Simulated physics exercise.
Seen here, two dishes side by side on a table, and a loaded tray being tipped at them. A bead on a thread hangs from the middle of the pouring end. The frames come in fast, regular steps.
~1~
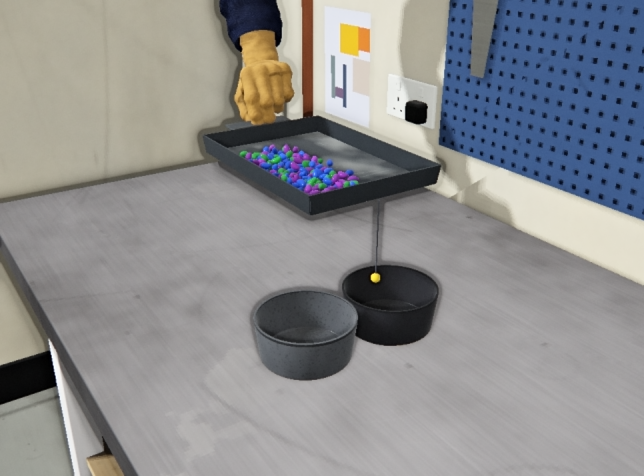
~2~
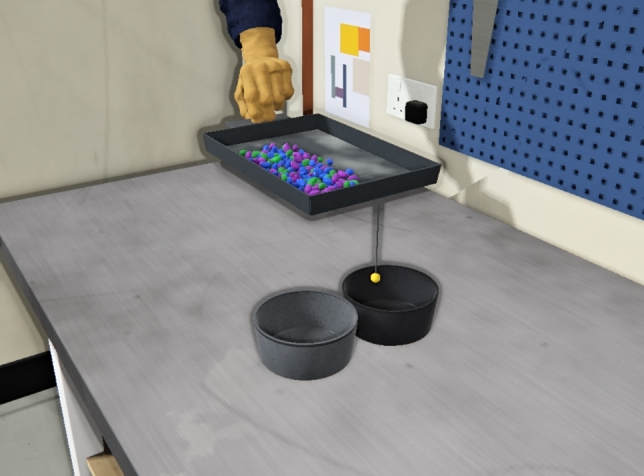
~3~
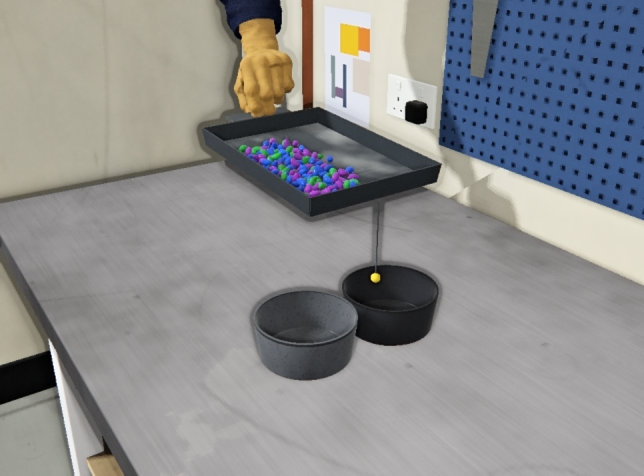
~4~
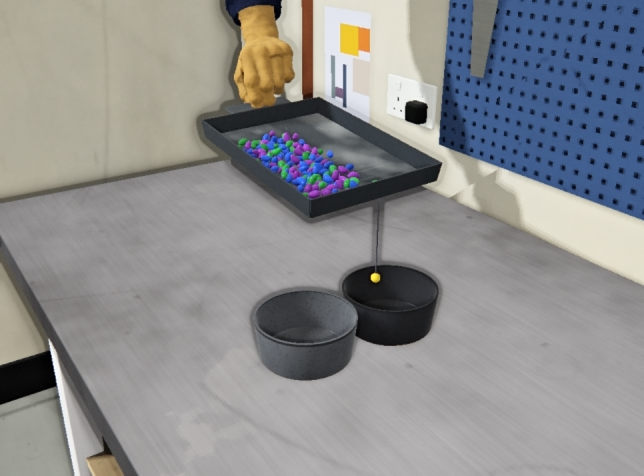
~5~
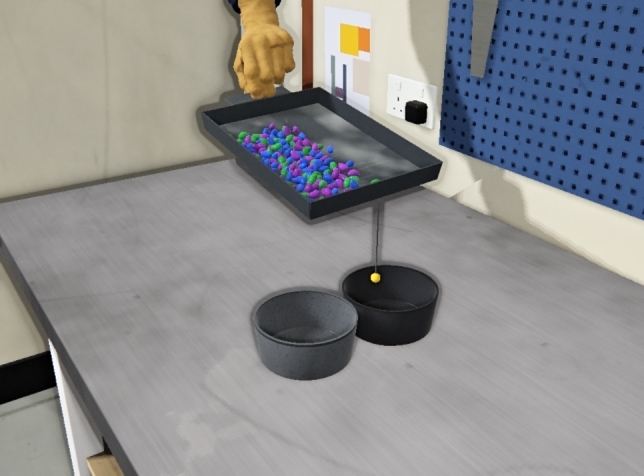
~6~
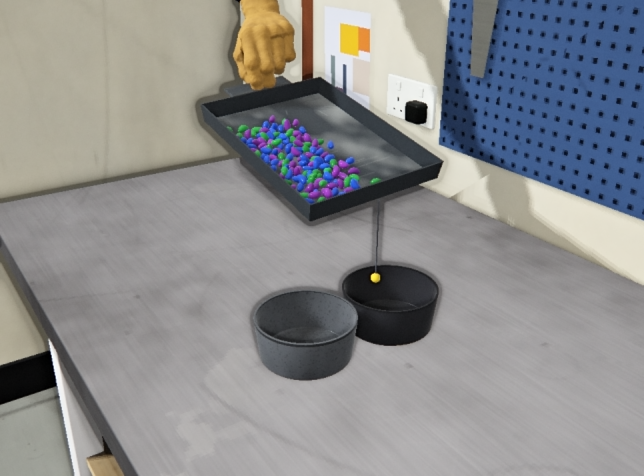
A gloved hand in a dark sleeve hovers at the far edge of a dark tray above a grey table, seen from above at an angle, with a blue pegboard on the right wall. Blue, purple and green jelly beans lie in the tray, and a yellow bead hangs before two dark dishes below. The tray's far end rises and its near edge dips slightly leftward, while the camera stays still.
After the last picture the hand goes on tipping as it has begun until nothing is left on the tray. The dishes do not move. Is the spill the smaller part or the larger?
They take more than half between them.
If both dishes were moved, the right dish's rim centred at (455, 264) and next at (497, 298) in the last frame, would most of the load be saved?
First not half, then the smaller part.
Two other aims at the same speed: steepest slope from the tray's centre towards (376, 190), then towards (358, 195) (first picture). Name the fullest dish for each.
First the right dish, then the dish on the left.
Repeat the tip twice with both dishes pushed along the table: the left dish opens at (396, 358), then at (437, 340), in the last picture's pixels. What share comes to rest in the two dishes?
Roughly 0 per cent, and 0 per cent.
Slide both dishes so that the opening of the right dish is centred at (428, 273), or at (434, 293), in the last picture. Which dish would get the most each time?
At the first place the left one, at the second left.
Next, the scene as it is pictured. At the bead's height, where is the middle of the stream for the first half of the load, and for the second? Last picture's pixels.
Around (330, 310) and then (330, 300).
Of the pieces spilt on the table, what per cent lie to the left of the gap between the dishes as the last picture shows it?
About 20 per cent.
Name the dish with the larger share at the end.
It is the dish on the left.
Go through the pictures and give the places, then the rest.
Corners of the pouring end (310, 194) and (438, 164), level; middle of the load (302, 173), jelly beans; left dish (335, 356); right dish (420, 323); bead on its thread (376, 278), in the first picture.
Corners of the pouring end (310, 195) and (438, 164), level; middle of the load (302, 172), in the second picture.
Corners of the pouring end (311, 196) and (438, 163), tipped barely, lowest at the left corner; middle of the load (302, 170), in the third picture.
Corners of the pouring end (311, 198) and (439, 162), tipped a little, lowest at the left corner; middle of the load (302, 166), in the fourth picture.
Corners of the pouring end (311, 201) and (439, 161), tipped a little, lowest at the left corner; middle of the load (302, 162), in the fifth picture.
Corners of the pouring end (311, 203) and (440, 161), tipped a little, lowest at the left corner; middle of the load (302, 159); left dish (335, 356); right dish (420, 323), in the sixth picture.
Just after the last frame, tray tipped steeply; every one on the tray.
A moment on, tray tipped right over; the larger part on the tray; about a tenth in the left dish; about a tenth outside both; about a tenth in the air.
Further on, tray tipped past a quarter turn; the larger part in the left dish; just a few in the right dish; roughly a quarter outside both.
When it is over, tray tipped past a quarter turn; the larger part in the left dish; just a few in the right dish; roughly a quarter outside both.
